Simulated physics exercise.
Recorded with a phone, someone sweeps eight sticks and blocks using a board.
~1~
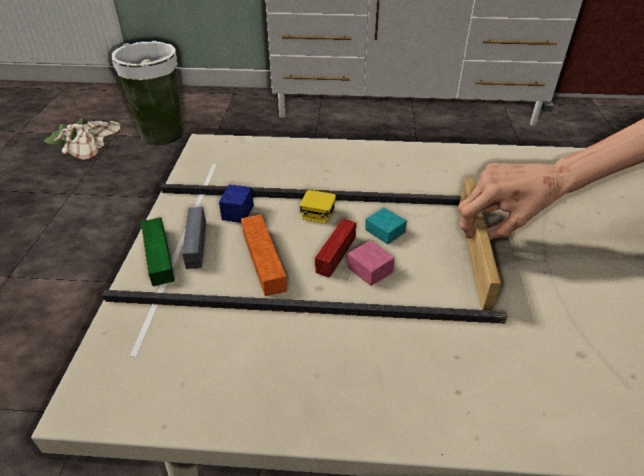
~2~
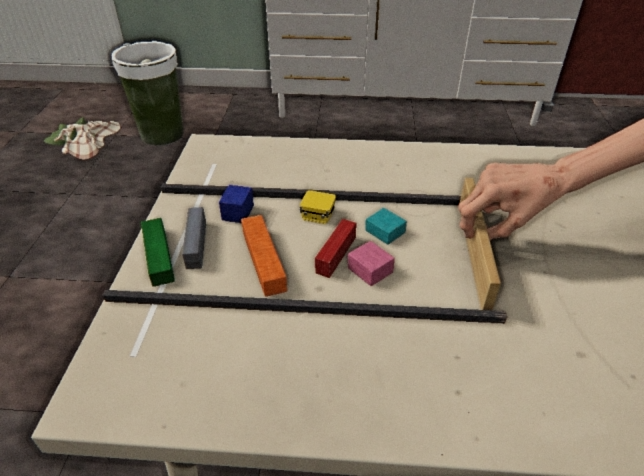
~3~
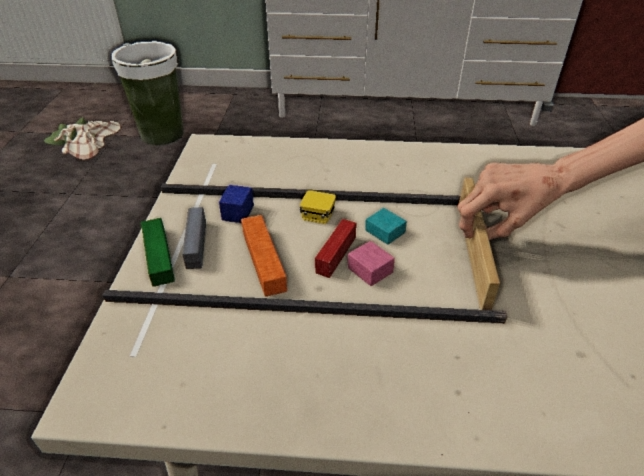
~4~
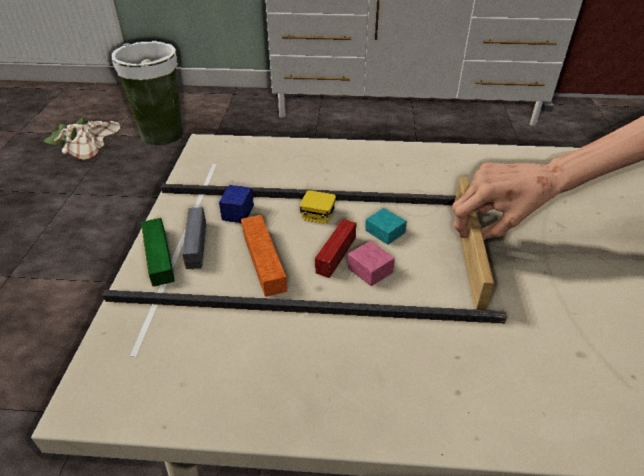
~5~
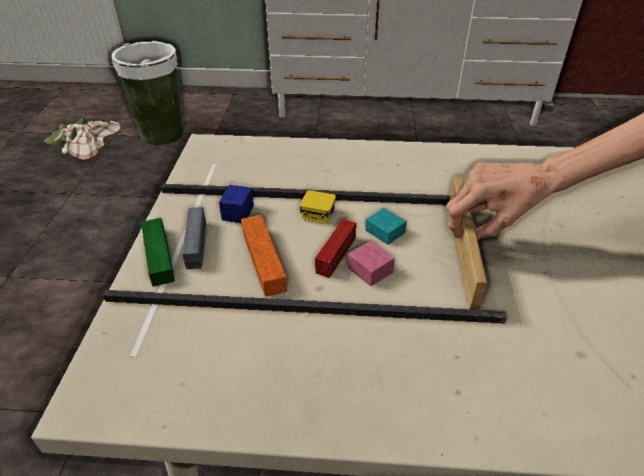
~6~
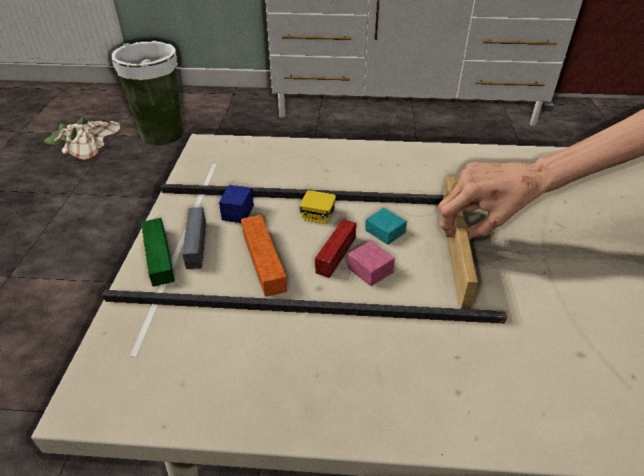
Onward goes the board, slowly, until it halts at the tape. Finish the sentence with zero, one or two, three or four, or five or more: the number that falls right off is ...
The number that falls right off is three or four.
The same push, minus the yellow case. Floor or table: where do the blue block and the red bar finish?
As for the blue block, it is left in place; as for the red bar, it is left in place.
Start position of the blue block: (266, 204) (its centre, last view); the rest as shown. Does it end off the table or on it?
In the end it hangs on.
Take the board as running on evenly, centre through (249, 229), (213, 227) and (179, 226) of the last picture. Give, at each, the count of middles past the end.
In order of the places given, that's 0, 1 and 3.
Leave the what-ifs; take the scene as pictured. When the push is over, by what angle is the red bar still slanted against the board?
Near 5 degrees.
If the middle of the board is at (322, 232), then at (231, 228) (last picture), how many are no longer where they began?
Counts: 5 and 8.
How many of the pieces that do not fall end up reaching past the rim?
2 is the number.
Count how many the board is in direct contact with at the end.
Contact count: 3.
A little later, none off yet; green stick at rest near (157, 251); grey stick at rest near (195, 237); blue block at rest near (237, 204).
When it is over, the number that fall off is three or four; down, orange bar, grey stick and green stick.
